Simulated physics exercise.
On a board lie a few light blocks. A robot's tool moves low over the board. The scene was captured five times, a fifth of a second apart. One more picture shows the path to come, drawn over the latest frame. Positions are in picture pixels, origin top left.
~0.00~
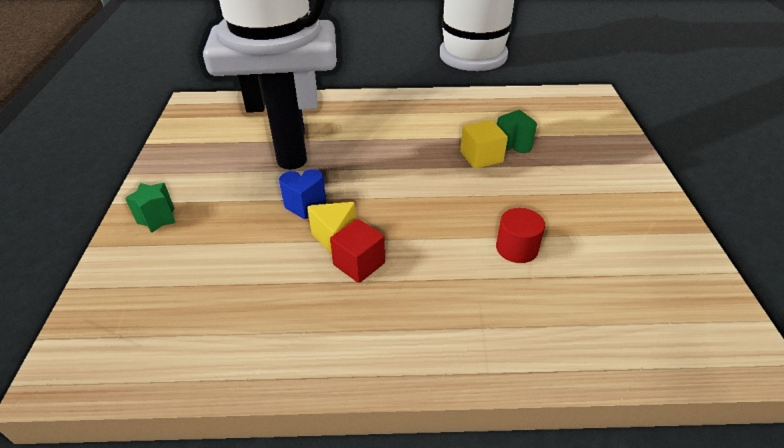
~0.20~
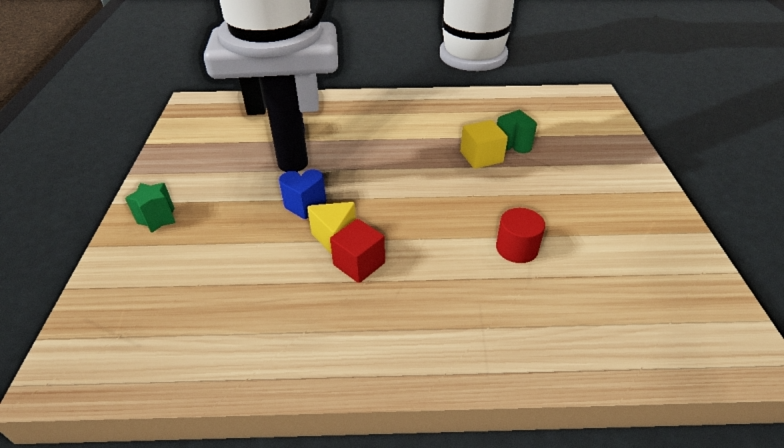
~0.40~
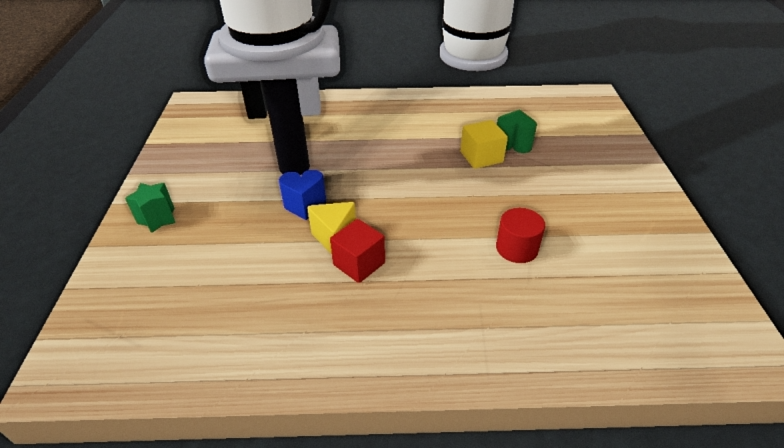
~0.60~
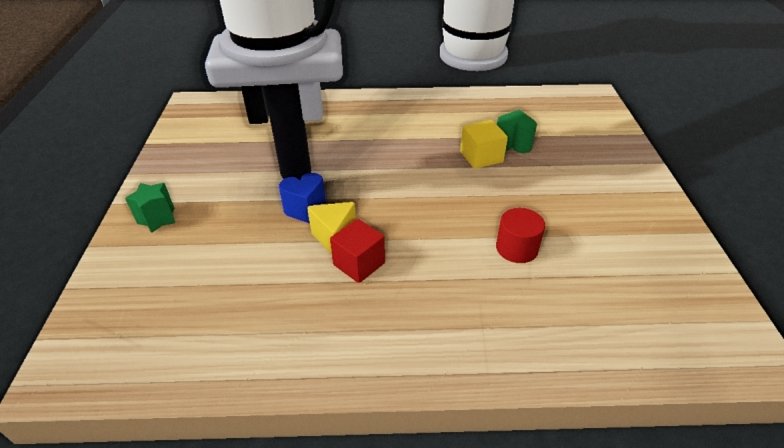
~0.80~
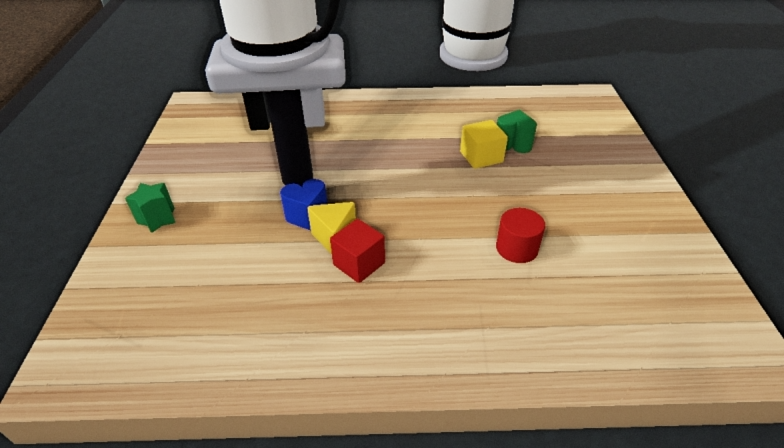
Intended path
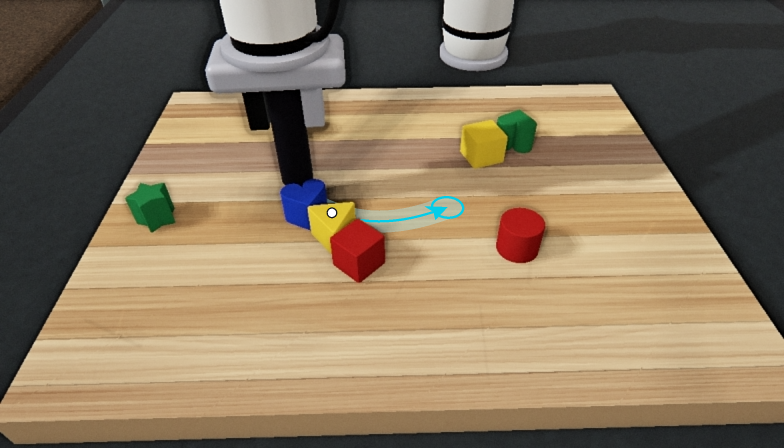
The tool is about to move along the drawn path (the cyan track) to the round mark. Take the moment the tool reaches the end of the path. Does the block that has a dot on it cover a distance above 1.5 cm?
Yes.
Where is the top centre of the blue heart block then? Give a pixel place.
When the path ends, it will be at (311, 205).
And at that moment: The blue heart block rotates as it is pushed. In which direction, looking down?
In a top view, it turns clockwise.
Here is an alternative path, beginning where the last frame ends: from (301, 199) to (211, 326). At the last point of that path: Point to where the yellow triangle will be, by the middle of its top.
The middle of its upper face should be somewhere near (320, 227).
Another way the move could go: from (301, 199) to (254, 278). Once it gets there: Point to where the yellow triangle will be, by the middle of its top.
By then it is at (320, 229).
The line goes from (301, 199) through (344, 217) and (398, 220) to (448, 207); the dot is on the yellow triangle.
What follows on the original path. One third of the way, tool (344, 198); blue heart block (311, 205), turned 55° clockwise; yellow triangle (326, 225), turned 15° anticlockwise; red square (362, 240), turned 15° anticlockwise.
Two thirds of the way, tool (399, 200); blue heart block (311, 205), turned 55° clockwise; yellow triangle (326, 225), turned 15° anticlockwise; red square (362, 240), turned 15° anticlockwise.
At the end, tool (449, 187); blue heart block (311, 205), turned 55° clockwise; yellow triangle (326, 225), turned 15° anticlockwise; red square (362, 240), turned 15° anticlockwise; red cylinder unmoved.
